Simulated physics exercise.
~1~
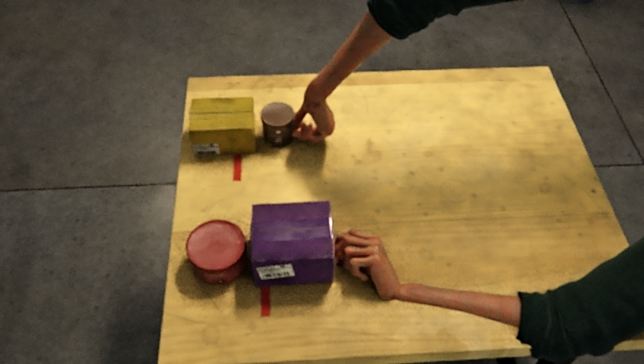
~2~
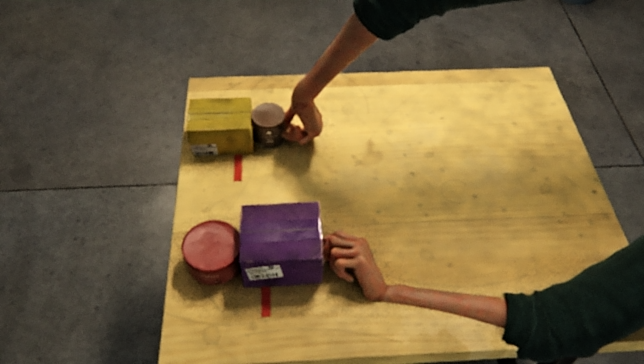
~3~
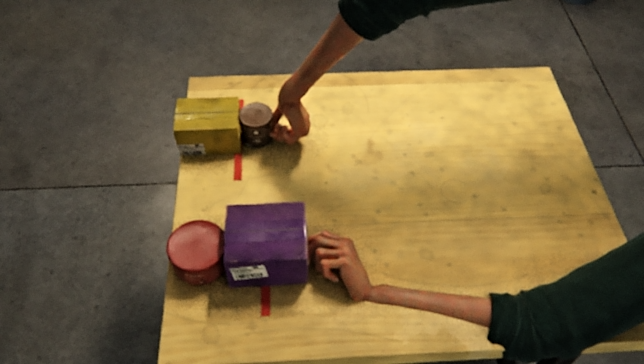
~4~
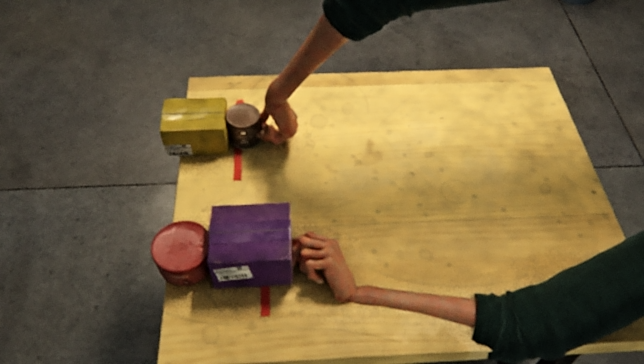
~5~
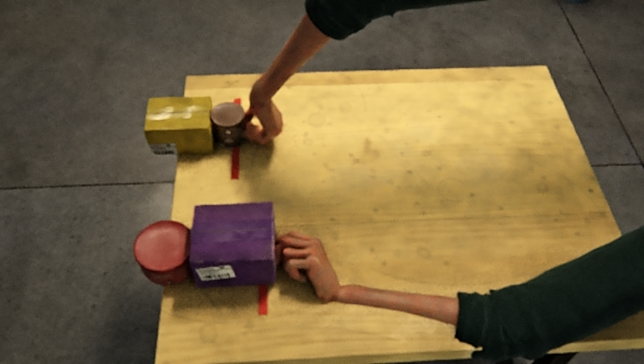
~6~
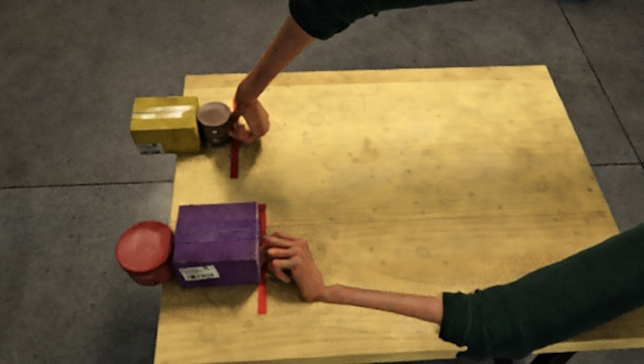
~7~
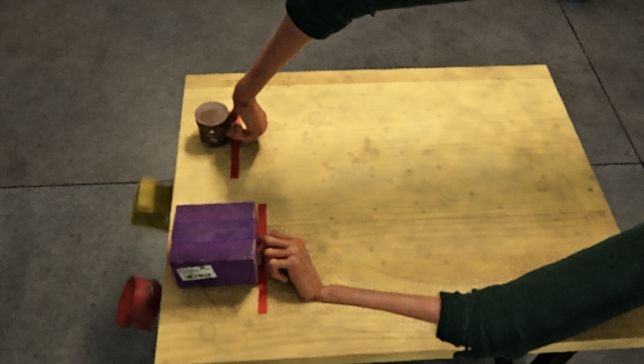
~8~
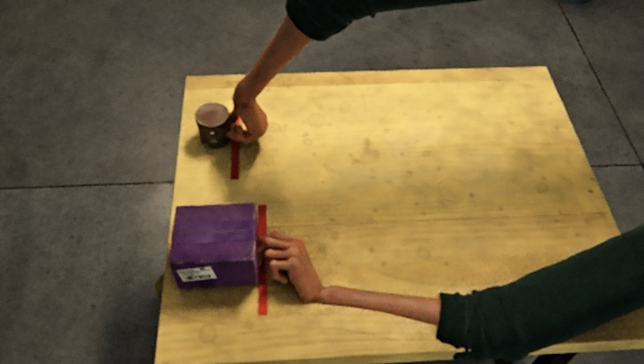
On a wooden table, two hands push boxes and tins left until two fall off.
